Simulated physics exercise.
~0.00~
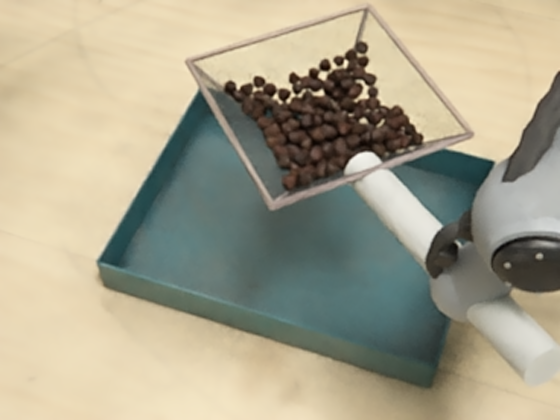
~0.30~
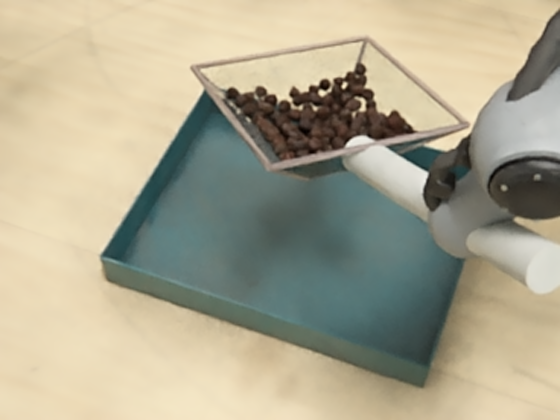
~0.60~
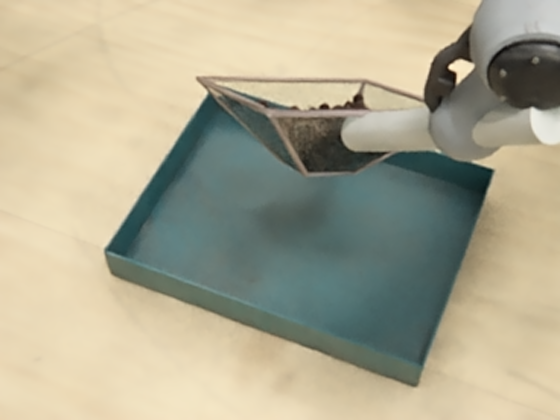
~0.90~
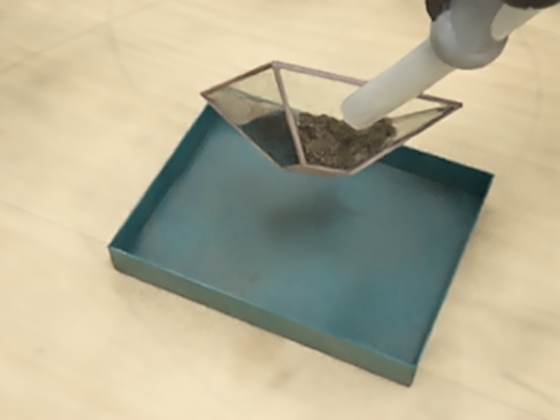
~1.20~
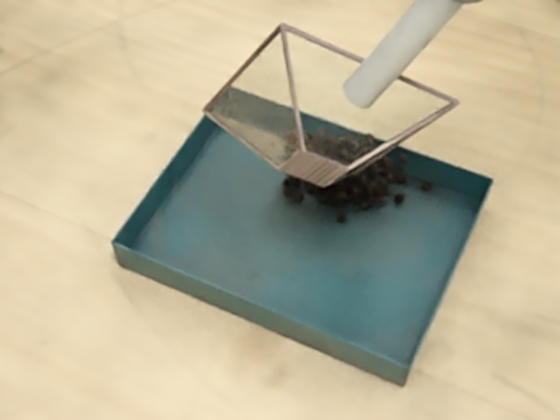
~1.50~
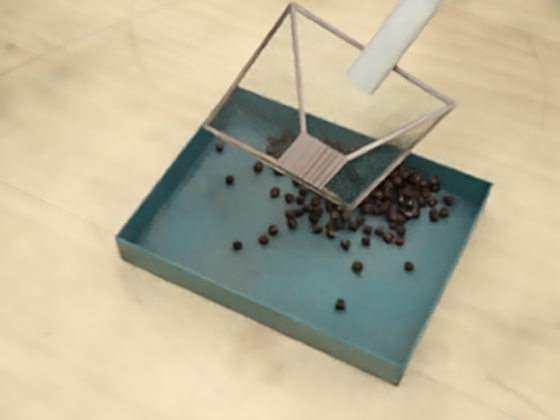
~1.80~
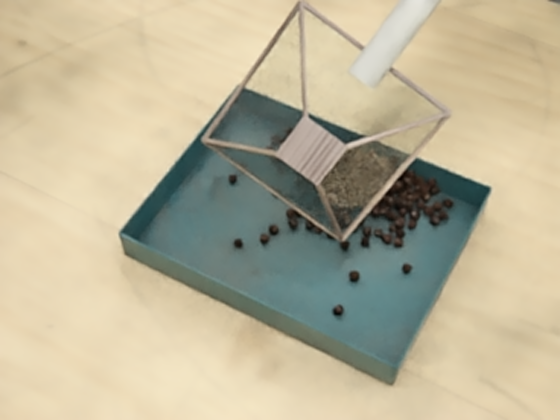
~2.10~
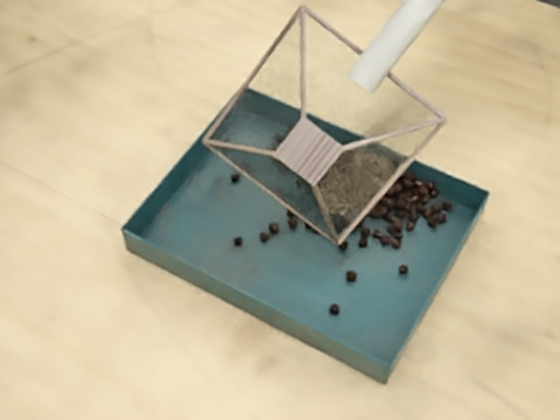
In this clip, a robotic arm tips a clear, flared container of dark coffee beans over a shallow teal tray until the beans spill out and scatter, mostly toward the right side, and the emptied container stays tilted above them.
